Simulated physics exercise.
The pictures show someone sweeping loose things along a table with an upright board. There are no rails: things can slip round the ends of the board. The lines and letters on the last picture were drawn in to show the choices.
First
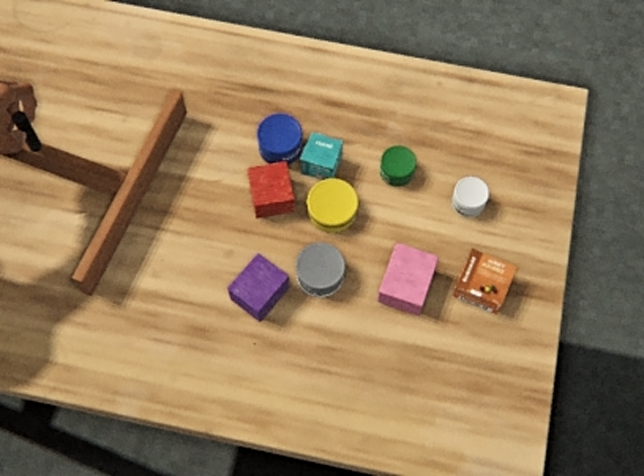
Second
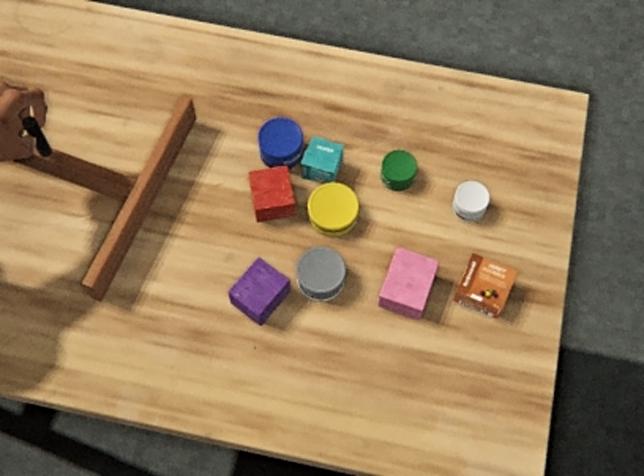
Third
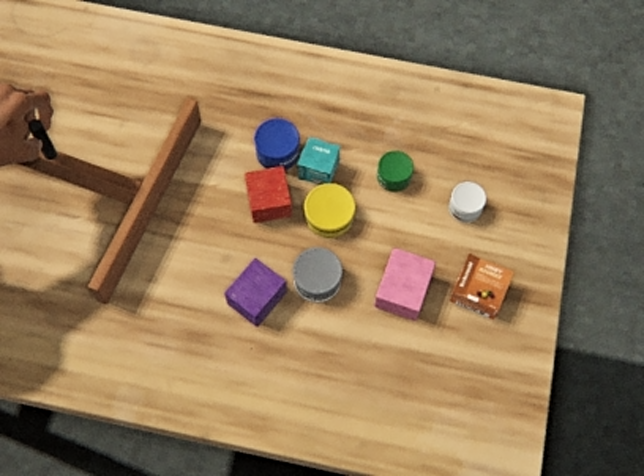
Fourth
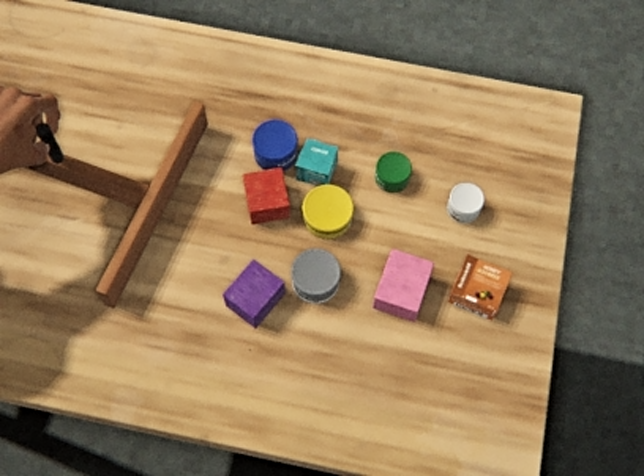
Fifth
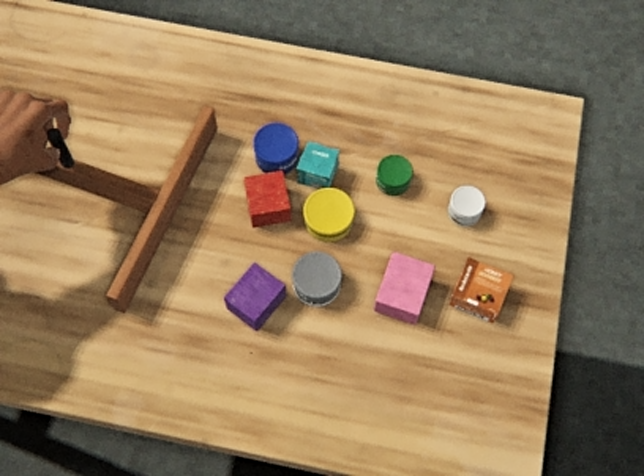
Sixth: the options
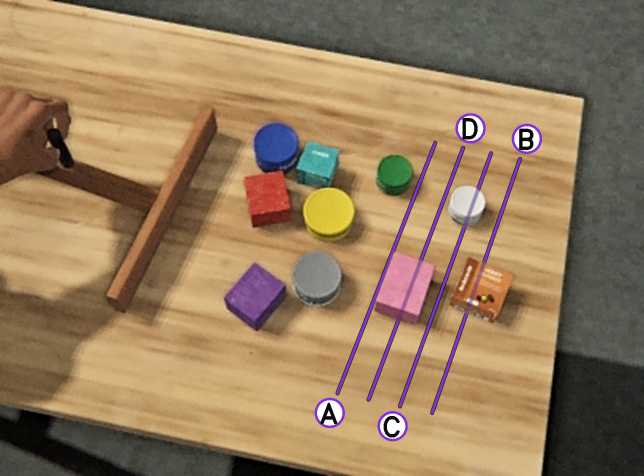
On a wooden table, a hand pushes an upright board slightly right toward colourful blocks and tubs.
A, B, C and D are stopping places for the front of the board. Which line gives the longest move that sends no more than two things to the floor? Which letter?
Up to line B.
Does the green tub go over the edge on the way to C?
No.
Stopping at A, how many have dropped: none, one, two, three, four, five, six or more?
By then, none.
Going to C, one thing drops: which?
It is the orange packet.
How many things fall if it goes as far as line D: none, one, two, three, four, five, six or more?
The count is none.
On the marked copy, A at (389, 261); B at (479, 278); C at (448, 272); D at (419, 266).
Taking B. A third of the way, board (276, 220); green tub (407, 175); purple block (274, 301).
Two thirds of the way, board (390, 243); orange packet (507, 296); white tub (512, 223).
When it is over, board (480, 260); orange packet over the edge; white tub over the edge; two fallen.
As for the rest, A is within the limit but short; C is within the limit but short; D is within the limit but short.
